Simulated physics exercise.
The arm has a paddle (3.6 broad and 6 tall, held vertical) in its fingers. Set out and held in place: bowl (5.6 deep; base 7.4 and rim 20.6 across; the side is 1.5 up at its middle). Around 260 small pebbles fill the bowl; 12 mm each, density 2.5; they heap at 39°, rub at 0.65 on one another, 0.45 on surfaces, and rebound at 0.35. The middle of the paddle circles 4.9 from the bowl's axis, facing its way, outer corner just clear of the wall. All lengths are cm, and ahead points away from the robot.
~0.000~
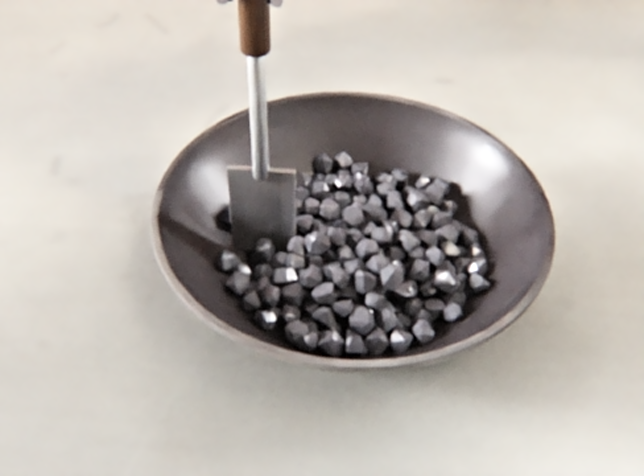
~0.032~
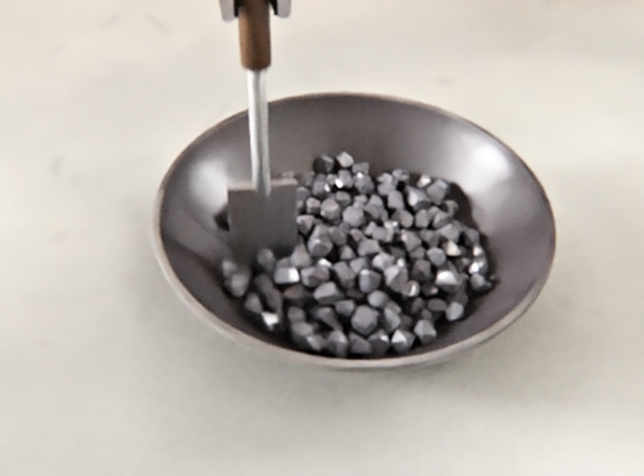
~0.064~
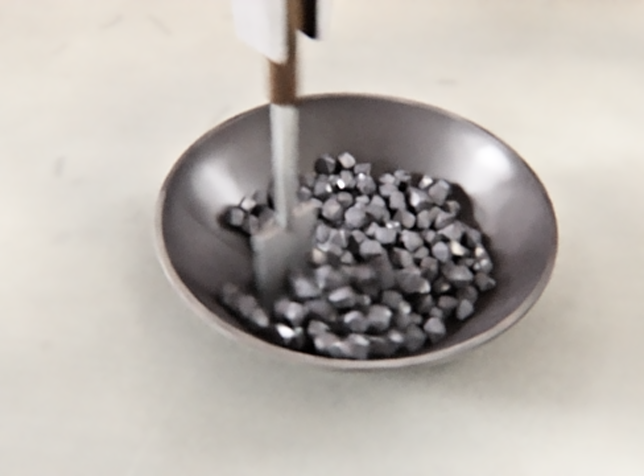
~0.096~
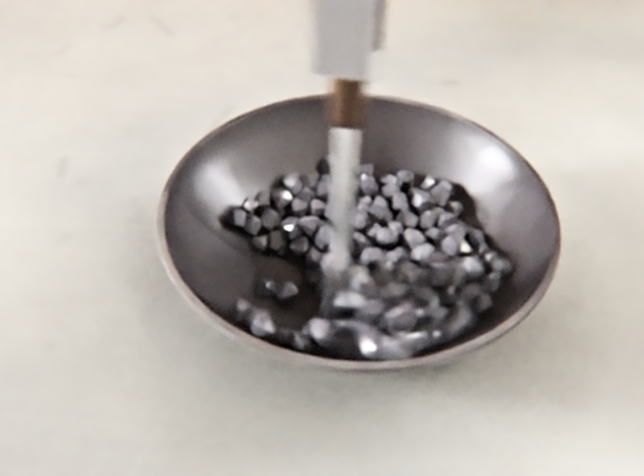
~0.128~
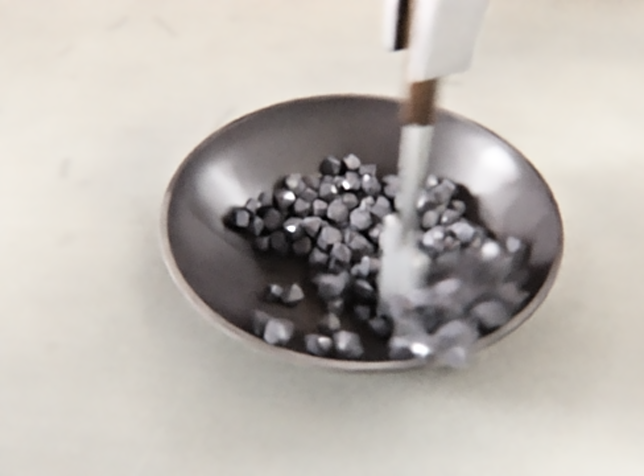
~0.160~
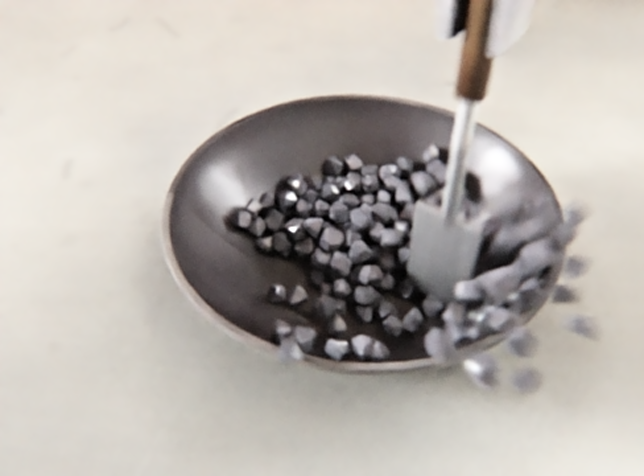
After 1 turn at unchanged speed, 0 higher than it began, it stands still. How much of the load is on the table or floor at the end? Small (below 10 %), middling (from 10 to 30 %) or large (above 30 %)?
Share on the table or floor: Large (above 30 %).
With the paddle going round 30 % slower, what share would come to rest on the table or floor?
It would be near 15 per cent.
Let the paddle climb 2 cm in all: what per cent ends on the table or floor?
About 20 per cent.
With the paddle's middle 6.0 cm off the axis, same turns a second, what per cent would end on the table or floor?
Then about 25 per cent.
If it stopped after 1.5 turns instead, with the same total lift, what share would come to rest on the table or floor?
Then about 45 per cent.
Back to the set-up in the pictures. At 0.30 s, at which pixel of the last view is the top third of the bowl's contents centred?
Near (298, 133).
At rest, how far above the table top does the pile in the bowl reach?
About 5.0 cm.
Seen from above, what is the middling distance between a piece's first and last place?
Roughly 9 cm.
After 0.23 s, 226° round, highest piece 12 above the table; 225 in the bowl, 2 on the table or floor, 38 in flight or on the tool.
After 0.30 s, 301° round, highest piece 10 above the table; 201 in the bowl, 18 on the table or floor, 46 in flight or on the tool.
After 0.53 s, 0° round, highest piece 5 above the table; 166 in the bowl, 99 on the table or floor.
After 1.23 s, 0° round, highest piece 5 above the table; 166 in the bowl, 99 on the table or floor.
In the end, 166 in the bowl, 99 on the table or floor. That is 37 % on the table or floor.
